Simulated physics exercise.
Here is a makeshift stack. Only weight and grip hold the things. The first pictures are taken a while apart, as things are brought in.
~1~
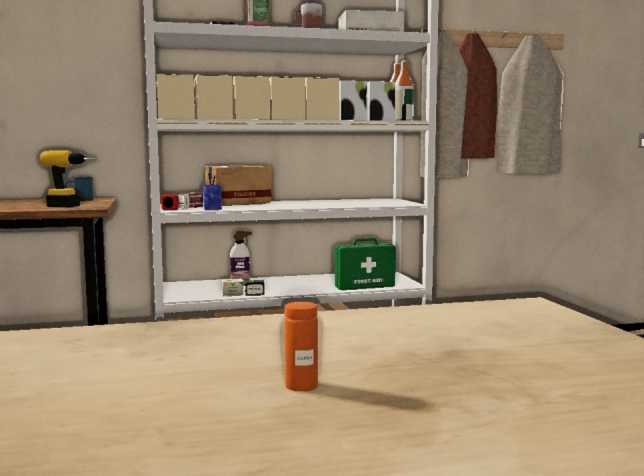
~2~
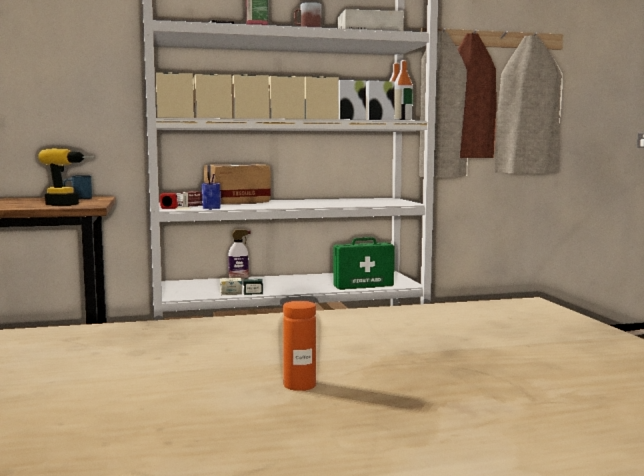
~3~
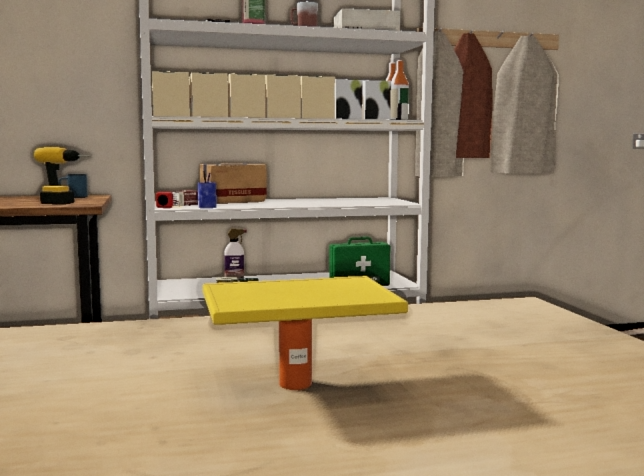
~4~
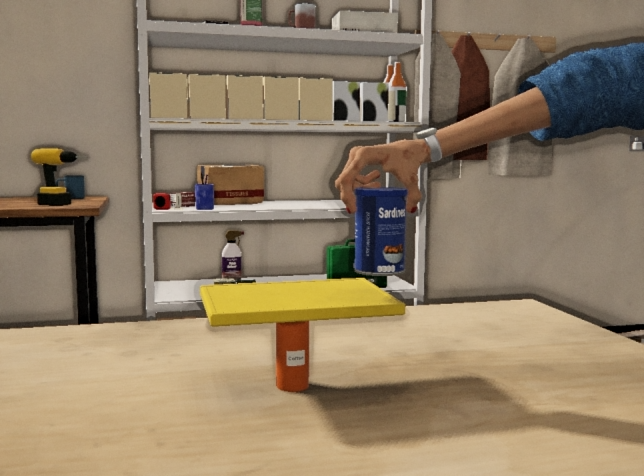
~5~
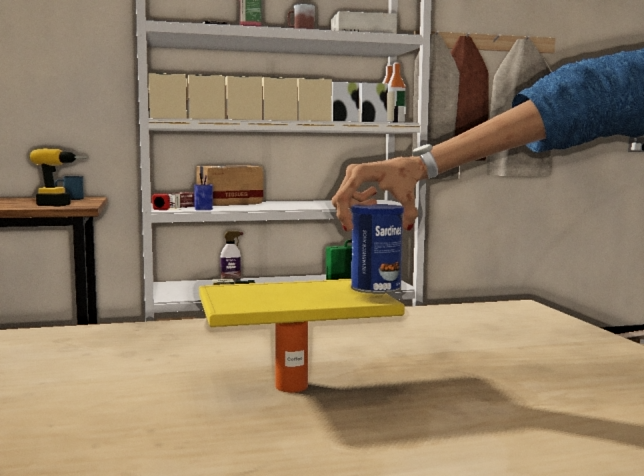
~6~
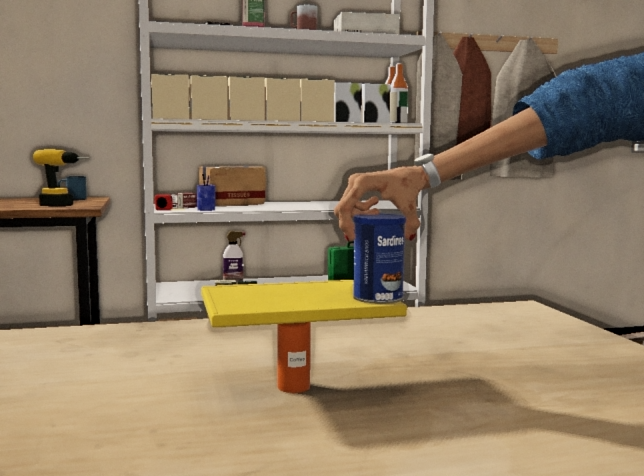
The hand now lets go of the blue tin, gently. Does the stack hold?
In the end the stack gives way.
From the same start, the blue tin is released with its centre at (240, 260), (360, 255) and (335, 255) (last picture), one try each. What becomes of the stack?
First try: It gives way; second try: It loses its balance; third try: It loses its balance.
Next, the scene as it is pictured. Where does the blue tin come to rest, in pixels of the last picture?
Around (496, 376).
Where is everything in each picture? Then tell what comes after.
The last thing is not in view yet, in the first picture.
The last thing is not in view yet, in the second picture.
The last thing is not in view yet; yellow lid (300, 297), in the third picture.
On its way; blue tin (381, 230); yellow lid (297, 299), in the fourth picture.
On its way; blue tin (377, 247); yellow lid (296, 300), in the fifth picture.
In place under the hand; blue tin (379, 257); yellow lid (299, 300), in the sixth picture.
Then, 0.30 s after the last picture, blue tin now fallen; yellow lid tipped 51° from how it was.
Then, 0.40 s after the last picture, yellow lid tipped 62° from how it was.
Then, 0.60 s after the last picture, yellow lid now fallen; orange shaker tipped 17° from how it was.
Then, 0.80 s after the last picture, orange shaker now fallen.
At rest, fallen, yellow lid, blue tin and orange shaker. Seen from the same camera at the end, blue tin near (497, 376). The stack loses its balance.
